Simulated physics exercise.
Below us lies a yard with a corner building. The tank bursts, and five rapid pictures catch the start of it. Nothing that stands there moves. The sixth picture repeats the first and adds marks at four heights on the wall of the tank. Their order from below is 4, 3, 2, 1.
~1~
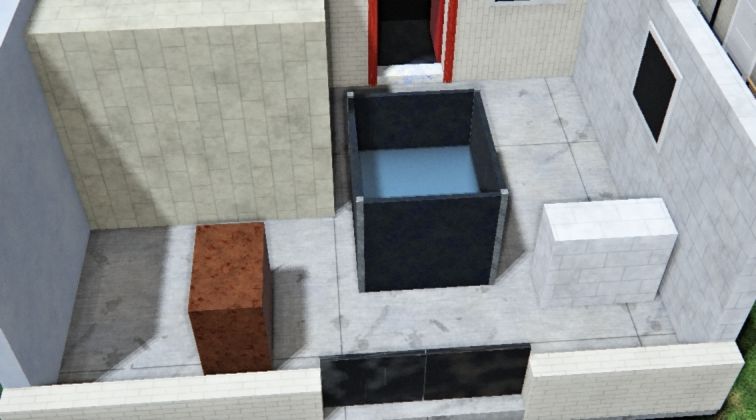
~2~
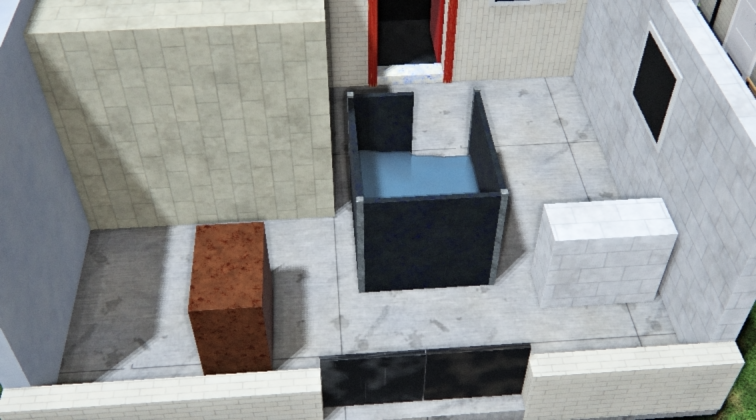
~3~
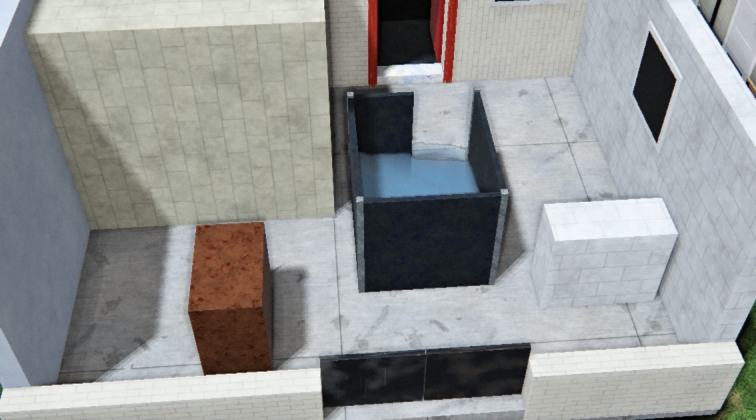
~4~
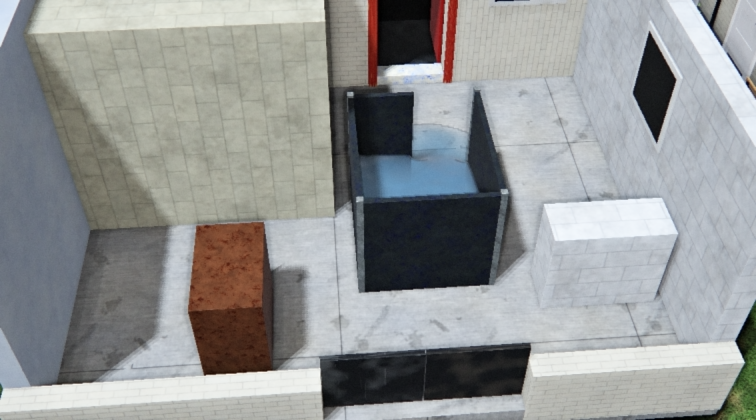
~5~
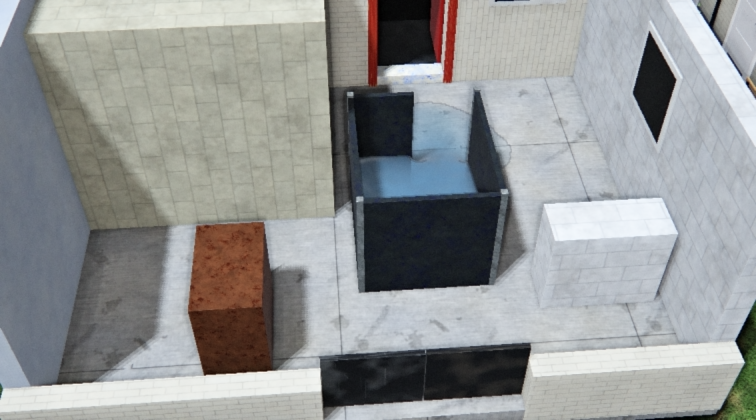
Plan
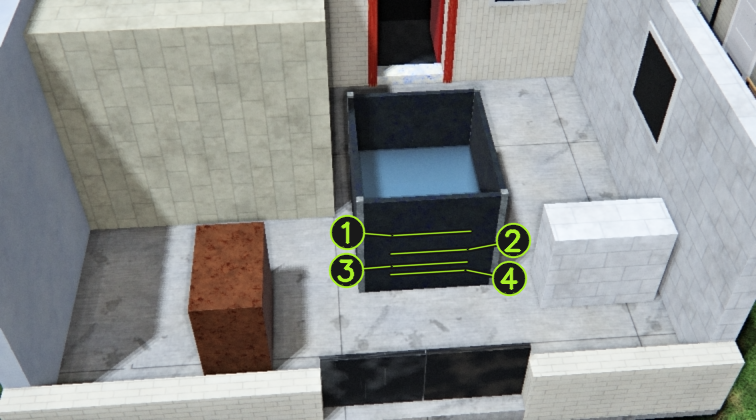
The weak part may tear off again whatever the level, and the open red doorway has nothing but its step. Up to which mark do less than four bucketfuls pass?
I would pick line 3.
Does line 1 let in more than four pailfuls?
Yes, it does.
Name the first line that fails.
That would be 2.
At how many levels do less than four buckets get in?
Two.
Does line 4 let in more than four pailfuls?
No.
On the marked copy, 1 at (431, 233); 2 at (429, 251); 3 at (429, 264); 4 at (428, 272); from the bottom up 4, 3, 2, 1.
With 1, dozens of bucketfuls pour in.
With 2, about 8 bucketfuls get in.
With 3, a bucket or two gets in.
With 4, nothing gets over.
